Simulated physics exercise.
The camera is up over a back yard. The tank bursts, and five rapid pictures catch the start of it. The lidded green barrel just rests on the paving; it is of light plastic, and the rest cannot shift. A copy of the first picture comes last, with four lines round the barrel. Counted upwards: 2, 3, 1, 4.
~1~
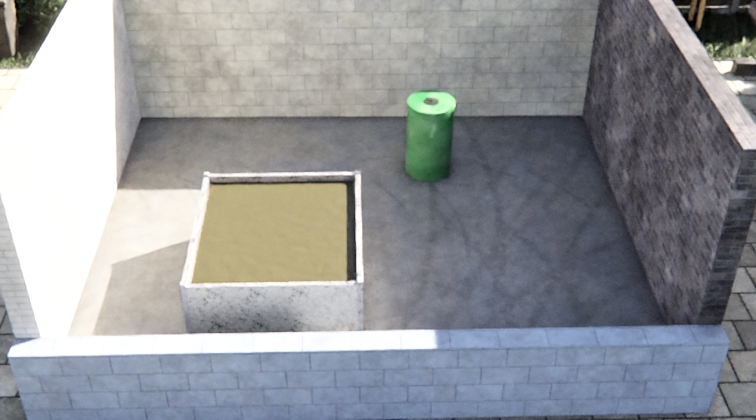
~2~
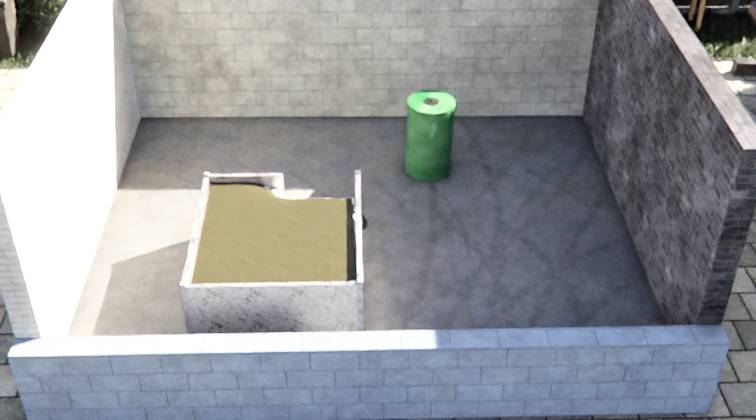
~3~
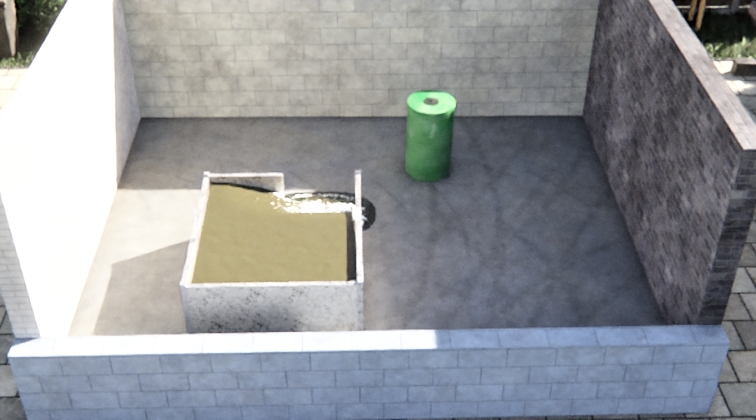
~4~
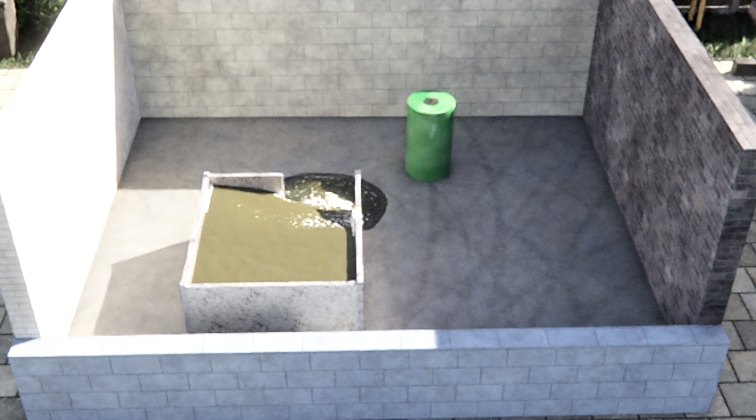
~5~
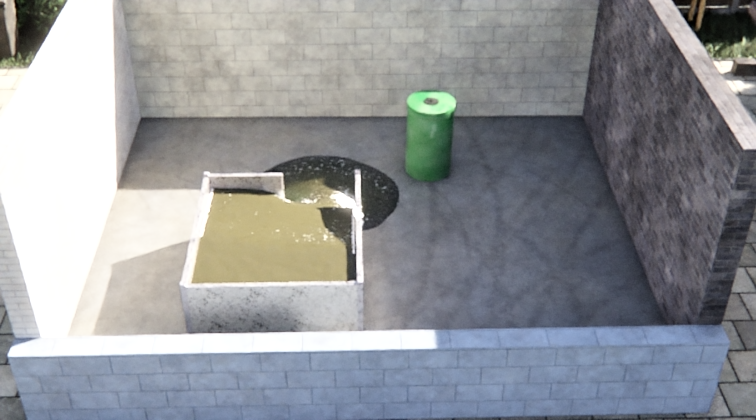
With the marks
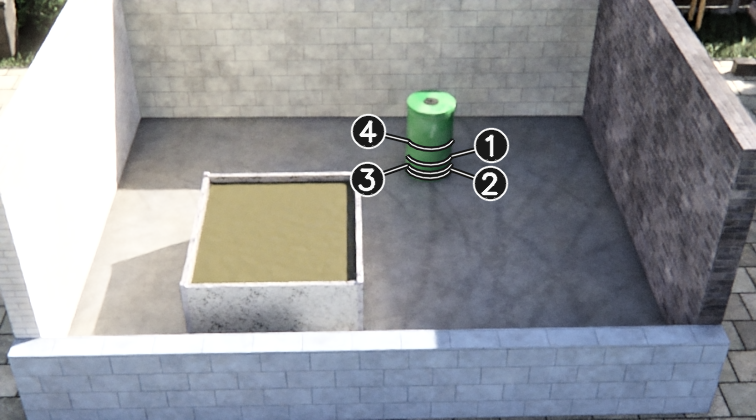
A walled yard held a pale, open-topped tank of murky yellowish-brown water and a green barrel; a gap opened at the tank's back corner, and water poured out, spreading in a dark puddle behind it.
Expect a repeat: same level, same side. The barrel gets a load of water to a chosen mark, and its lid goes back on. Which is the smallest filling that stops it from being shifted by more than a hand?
I would pick level 1.
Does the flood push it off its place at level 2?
Yes, it does.
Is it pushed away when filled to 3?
Yes, it does.
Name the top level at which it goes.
The answer is 3.
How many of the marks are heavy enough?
Two.
On the marked copy, 1 at (430, 164); 2 at (430, 178); 3 at (430, 173); 4 at (431, 149); from the bottom up 2, 3, 1, 4.
With 1, it shifts by a finger or two and stays.
With 2, it is pushed about 5 times its own width away.
With 3, it is pushed about twice its own width away.
With 4, it does not move.
